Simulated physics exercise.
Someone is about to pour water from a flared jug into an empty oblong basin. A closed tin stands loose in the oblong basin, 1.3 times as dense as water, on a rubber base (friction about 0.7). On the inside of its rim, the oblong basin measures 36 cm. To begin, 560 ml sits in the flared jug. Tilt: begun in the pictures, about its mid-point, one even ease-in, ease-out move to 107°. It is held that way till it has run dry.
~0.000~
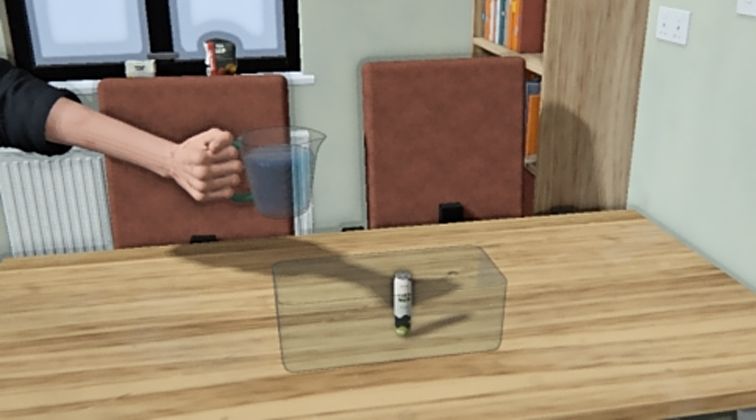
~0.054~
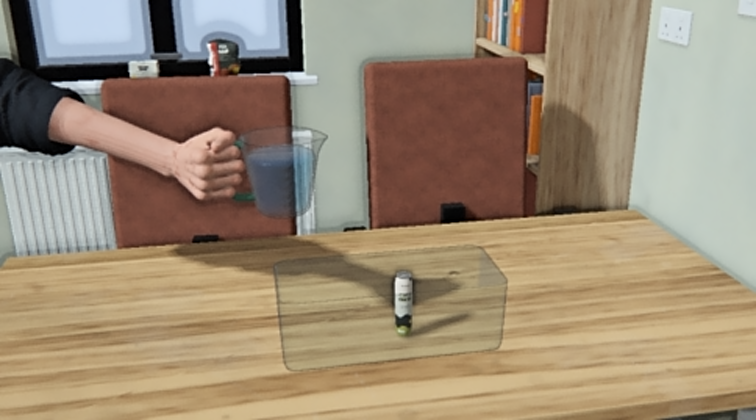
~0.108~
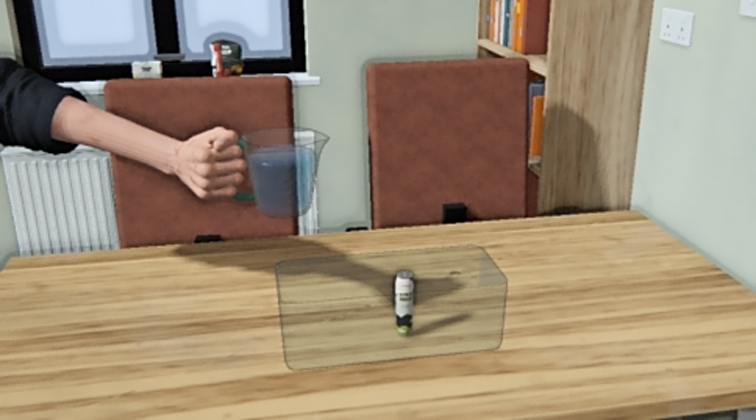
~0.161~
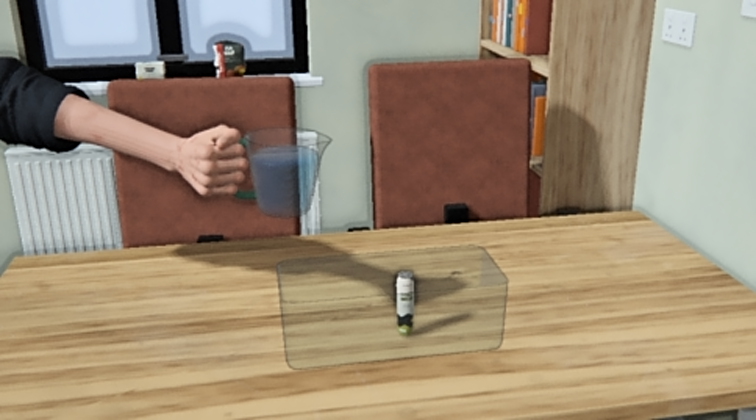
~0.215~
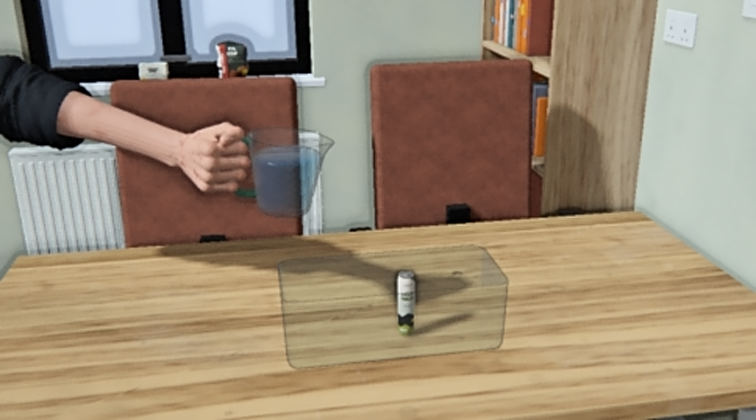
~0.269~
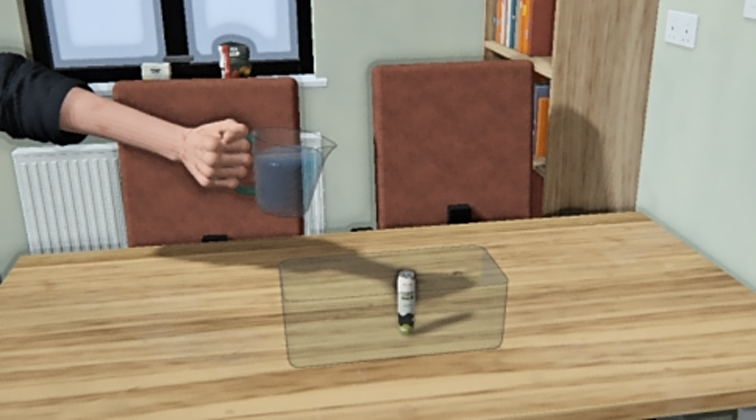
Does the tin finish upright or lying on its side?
It finishes upright.
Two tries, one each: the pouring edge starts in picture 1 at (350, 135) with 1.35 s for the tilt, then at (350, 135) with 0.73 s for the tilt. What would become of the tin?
Try 1: Tipped over; try 2: Tipped over.
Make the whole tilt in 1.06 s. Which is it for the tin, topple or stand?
In that case the tin stays vertical.
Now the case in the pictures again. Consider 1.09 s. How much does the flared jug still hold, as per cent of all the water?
Around 18 in a hundred is still there.
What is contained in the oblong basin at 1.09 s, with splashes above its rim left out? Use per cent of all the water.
Roughly 58 per cent.
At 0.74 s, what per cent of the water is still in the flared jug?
Still held: Roughly 80 % of the total.
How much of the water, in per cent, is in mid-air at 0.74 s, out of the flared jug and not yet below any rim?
About 18 per cent.
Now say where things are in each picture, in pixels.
In the first picture, it leans 0°; its right rim is at (326, 135); the water meets the walls at (244, 155) and (314, 151); the oblong basin's rim runs from (275, 284) to (493, 264); the tin's top is at (403, 278).
In the second picture, it leans 0°; its right rim is at (328, 135); the water meets the walls at (246, 155) and (315, 151).
In the third picture, it leans 2°; its right rim is at (330, 137); the water meets the walls at (248, 155) and (317, 151).
In the fourth picture, it leans 4°; its right rim is at (332, 139); the water meets the walls at (250, 155) and (319, 152).
In the fifth picture, it leans 7°; its right rim is at (335, 141); the water meets the walls at (253, 155) and (322, 152).
In the sixth picture, it leans 10°; its right rim is at (337, 144); the water meets the walls at (255, 155) and (324, 153).
Then, 0.74 s in, the tilt is 62° and 81 per cent is still to pour; the tin stands where it began.
Then, 1.09 s in, the tilt is 98° and 19 per cent is still to pour; the tin stands 1 cm from where it began.
Then, 1.46 s in, the tilt is 107° and 0 per cent is still to pour; the tin stands 1 cm from where it began.
Then, 1.85 s in, the tilt is 107° and 0 per cent is still to pour; the tin stands 1 cm from where it began.
Finally, the tin stands 1 cm from where it began.
